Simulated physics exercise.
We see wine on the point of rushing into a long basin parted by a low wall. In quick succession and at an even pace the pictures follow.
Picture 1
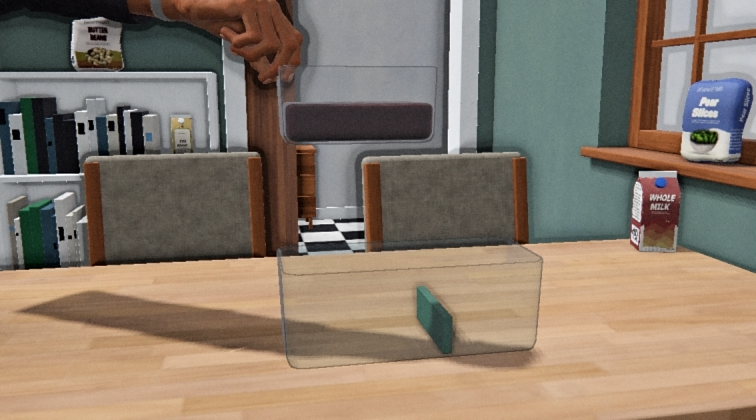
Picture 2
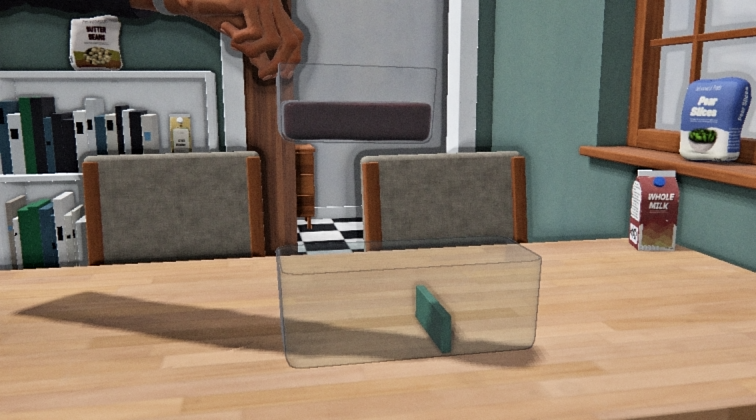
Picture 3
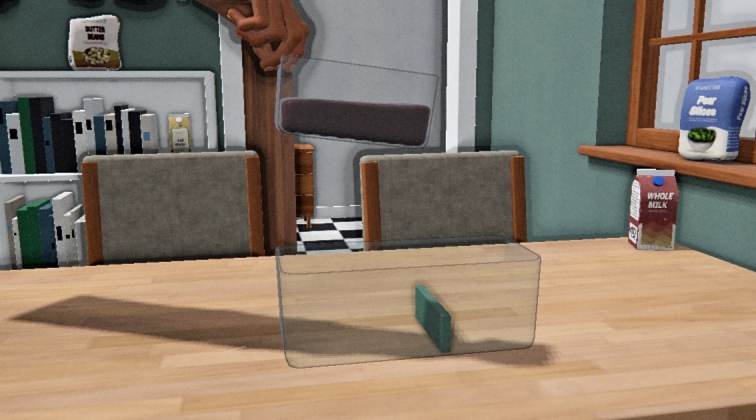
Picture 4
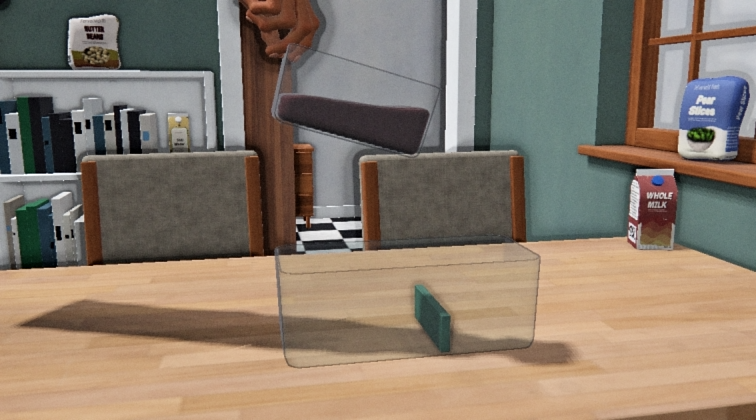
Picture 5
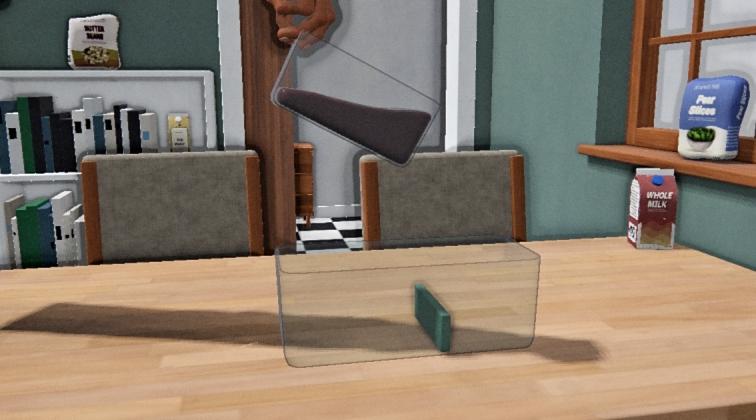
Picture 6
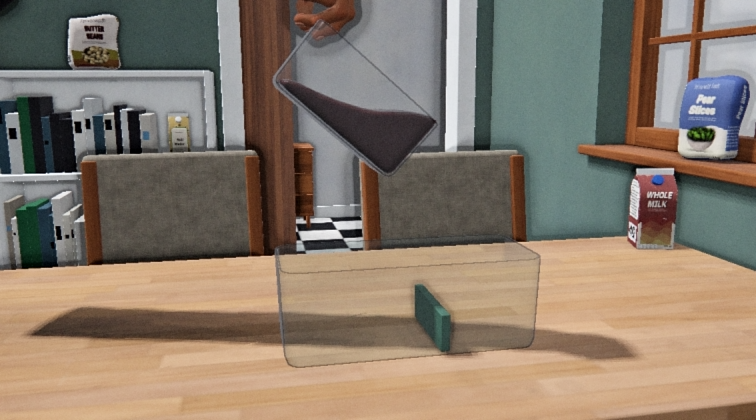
Clear container of dark liquid tilting steadily down to the right beneath a hand, above a long transparent basin with a green divider.
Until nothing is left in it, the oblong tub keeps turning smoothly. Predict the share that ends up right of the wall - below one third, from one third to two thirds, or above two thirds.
The share is from one third to two thirds.
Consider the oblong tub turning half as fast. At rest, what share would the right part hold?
65 per cent or thereabouts.
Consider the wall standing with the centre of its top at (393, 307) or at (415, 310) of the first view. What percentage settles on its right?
About 80 % for the first and about 60 % for the second.
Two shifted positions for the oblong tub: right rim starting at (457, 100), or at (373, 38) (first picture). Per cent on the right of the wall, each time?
The first gives 60 %, the second 15 %.
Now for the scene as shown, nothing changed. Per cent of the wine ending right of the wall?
It works out to around 50 percent.
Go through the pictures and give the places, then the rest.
Tilt 0°; pouring edge (426, 70); surface from (283, 105) to (422, 104); the long basin's rim runs from (280, 262) to (524, 249); the wall's top is at (433, 302), in the first picture.
Tilt 2°; pouring edge (426, 72); surface from (281, 104) to (421, 104), in the second picture.
Tilt 7°; pouring edge (428, 79); surface from (280, 101) to (421, 106), in the third picture.
Tilt 16°; pouring edge (429, 91); surface from (278, 96) to (420, 109), in the fourth picture.
Tilt 28°; pouring edge (430, 106); surface from (275, 90) to (422, 112), in the fifth picture.
Tilt 41°; pouring edge (426, 124); surface from (277, 81) to (423, 115); 1 per cent is over the edge, in the sixth picture.
A moment on, the oblong tub is tipped right over and 11 per cent is still to pour, 0 is left of the wall and 34 right of it.
Next, the oblong tub is tipped right over and 1 per cent is still to pour, 27 is left of the wall and 46 right of it.
Then the oblong tub is tipped right over and 0 per cent is still to pour, 38 is left of the wall and 52 right of it.
Later the oblong tub is tipped right over and 0 per cent is still to pour, 41 is left of the wall and 52 right of it.
Finally, 41 per cent lies left of the wall, 52 right of it and 7 outside.
